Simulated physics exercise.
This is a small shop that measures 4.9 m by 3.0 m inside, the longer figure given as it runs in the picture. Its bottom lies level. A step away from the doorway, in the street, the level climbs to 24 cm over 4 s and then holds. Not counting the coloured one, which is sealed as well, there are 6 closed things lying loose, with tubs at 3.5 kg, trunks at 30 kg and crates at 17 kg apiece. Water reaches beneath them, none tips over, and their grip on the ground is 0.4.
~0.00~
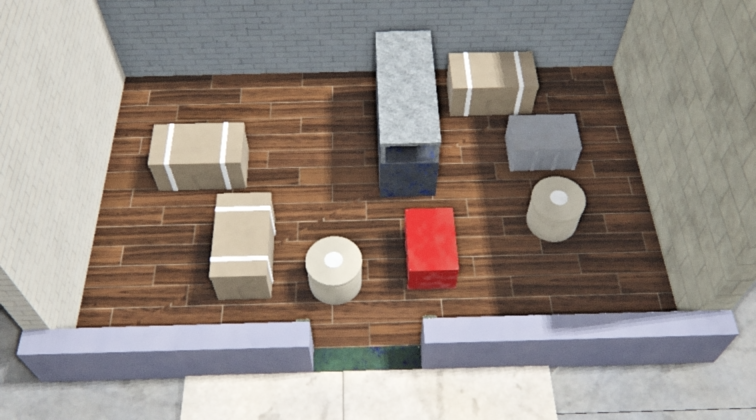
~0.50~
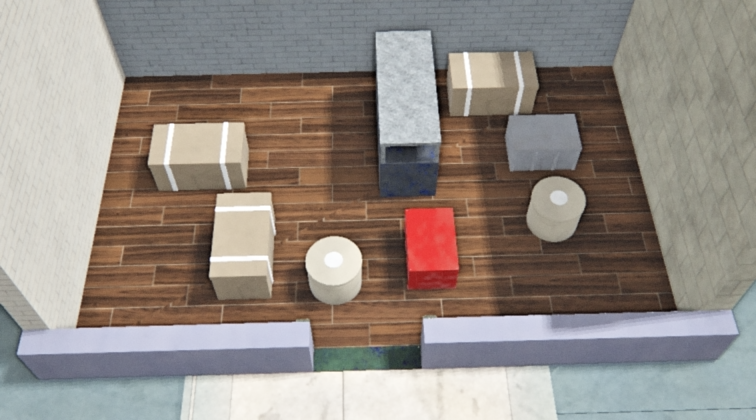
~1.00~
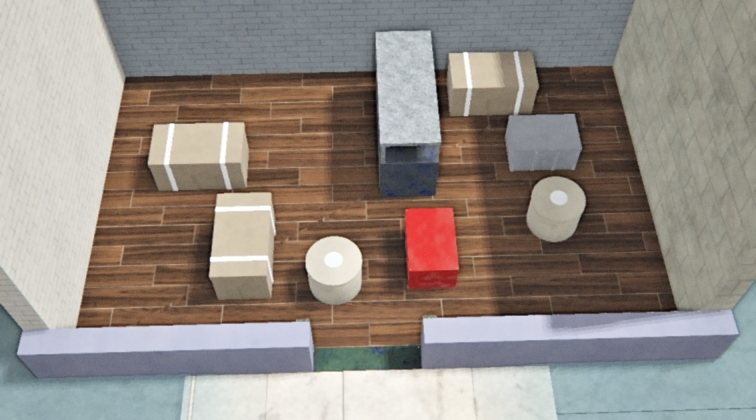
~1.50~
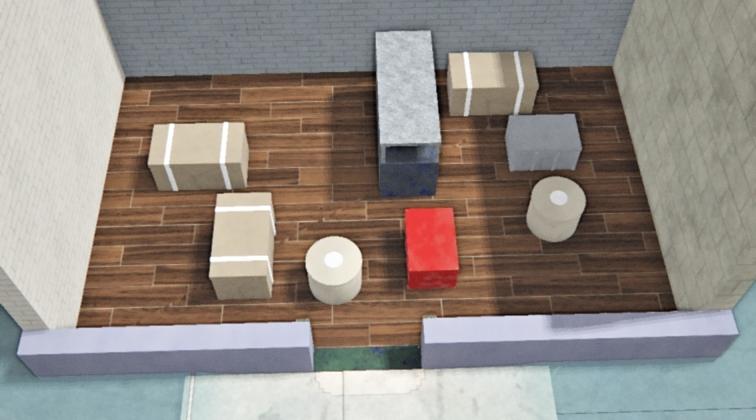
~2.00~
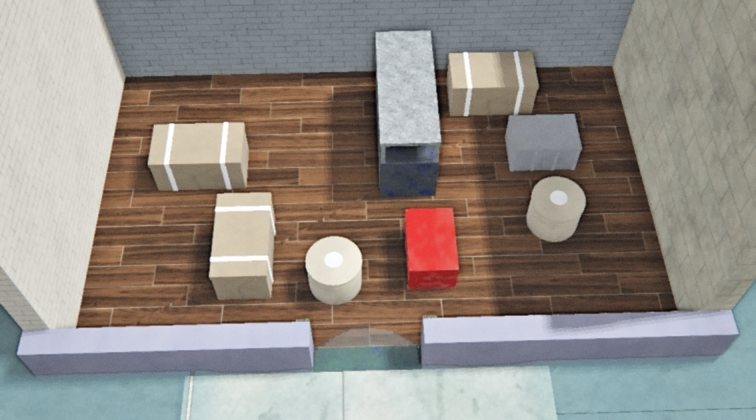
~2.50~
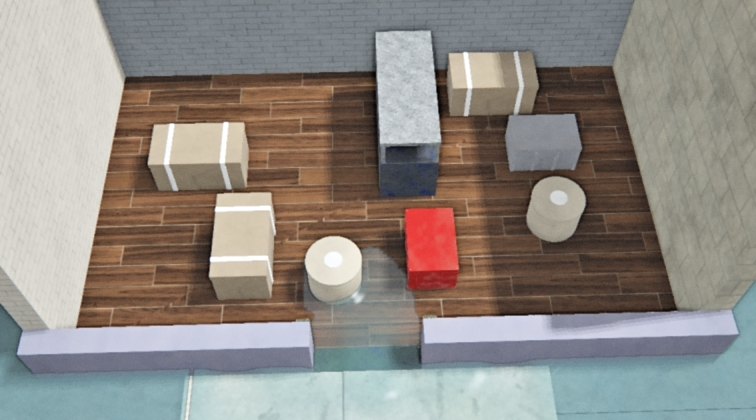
A small shop holds still boxes and tubs as clear water enters through the doorway.
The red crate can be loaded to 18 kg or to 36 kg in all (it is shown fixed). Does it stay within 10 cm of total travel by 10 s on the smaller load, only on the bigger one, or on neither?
Final guess: It must have the heavier ballast.
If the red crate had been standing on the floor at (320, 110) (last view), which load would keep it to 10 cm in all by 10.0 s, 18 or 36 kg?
Result: Heavy passes, light fails.
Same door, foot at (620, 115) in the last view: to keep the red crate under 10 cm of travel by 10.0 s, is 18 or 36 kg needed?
Lab note: Upper mass required.
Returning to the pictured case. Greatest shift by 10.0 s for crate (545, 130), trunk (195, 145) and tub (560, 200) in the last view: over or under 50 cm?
In that order: Below, below, beyond.
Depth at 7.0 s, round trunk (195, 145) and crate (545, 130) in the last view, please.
First about 3 cm, second about 1 cm.
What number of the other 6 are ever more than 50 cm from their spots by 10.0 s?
I make it 2.
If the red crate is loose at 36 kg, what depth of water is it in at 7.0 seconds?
6 cm, roughly.
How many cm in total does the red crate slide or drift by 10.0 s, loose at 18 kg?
I'd say roughly 100 centimetres in all.
After 3.5 s the red crate would be 0 cm from its start with 18 kg and 0 cm from its start with 36 kg; 4 cm of water round it then.
After 4.5 s the red crate would be 14 cm from its start with 18 kg and 0 cm from its start with 36 kg; 5 cm of water round it then.
After 7.0 s the red crate would be 68 cm from its start with 18 kg and 0 cm from its start with 36 kg; 6 cm of water round it then.
After 10.0 s the red crate would be 87 cm from its start with 18 kg and 0 cm from its start with 36 kg; 7 cm of water round it then.
